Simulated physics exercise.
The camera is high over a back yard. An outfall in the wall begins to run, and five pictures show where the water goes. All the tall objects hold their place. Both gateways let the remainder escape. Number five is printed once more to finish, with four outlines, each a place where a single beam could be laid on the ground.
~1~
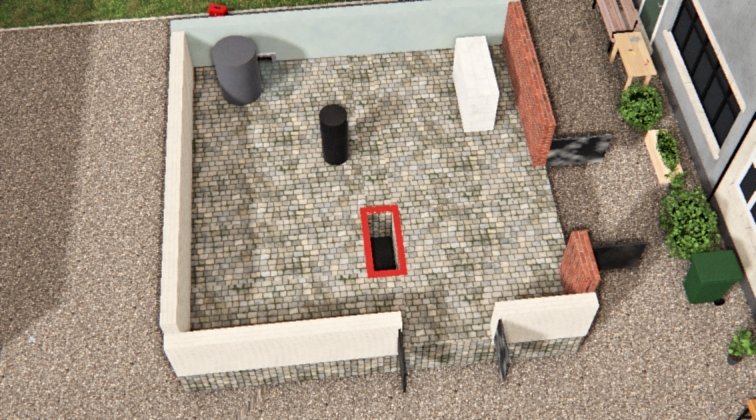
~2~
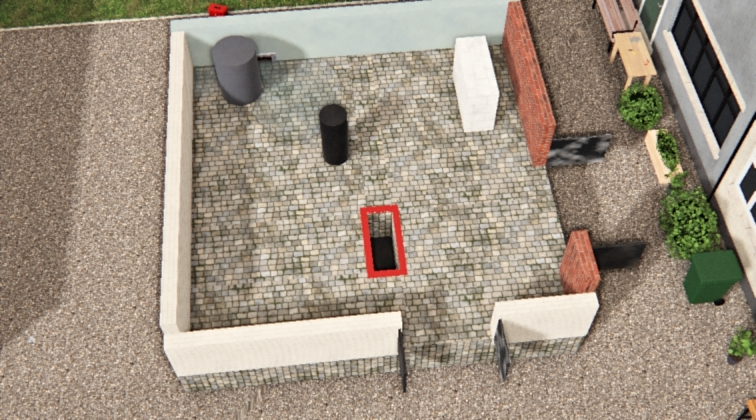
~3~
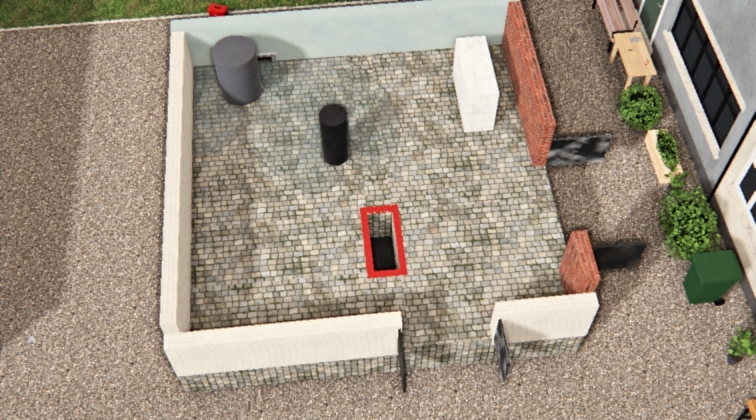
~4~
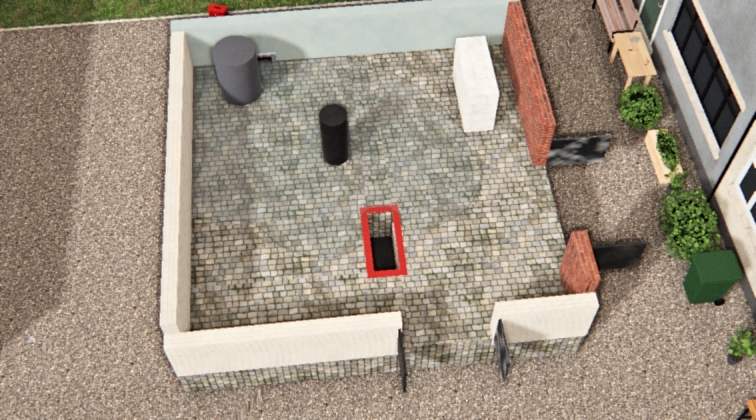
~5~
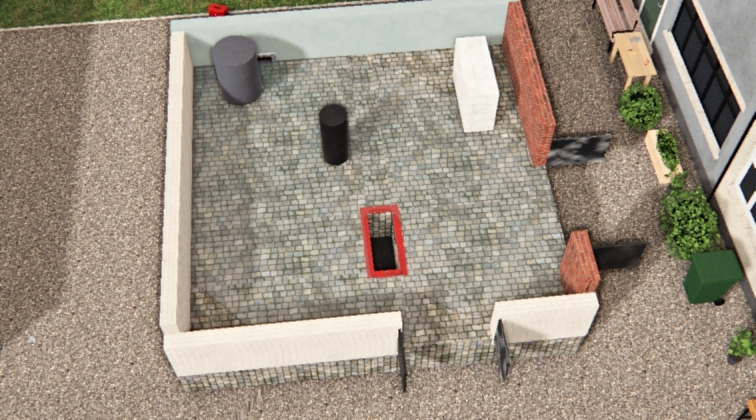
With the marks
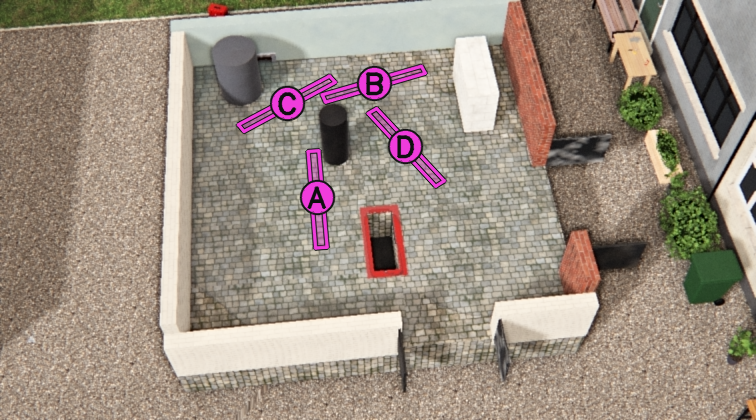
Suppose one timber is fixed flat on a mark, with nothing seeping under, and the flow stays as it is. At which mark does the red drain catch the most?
Position D does it best.
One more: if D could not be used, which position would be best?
B it is.
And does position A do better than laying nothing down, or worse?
Position A is worse.
In magenta, A from (321, 247) to (313, 151); B from (323, 98) to (423, 69); C from (241, 128) to (332, 79); D from (372, 110) to (439, 183).
For position A, about 11 % of the stream goes into the red drain, about 89 % out by the gates.
For position B, about 19 % of the stream goes into the red drain, about 81 % out by the gates.
For position C, about 12 % of the stream goes into the red drain, about 88 % out by the gates.
For position D, about 28 % of the stream goes into the red drain, about 72 % out by the gates.
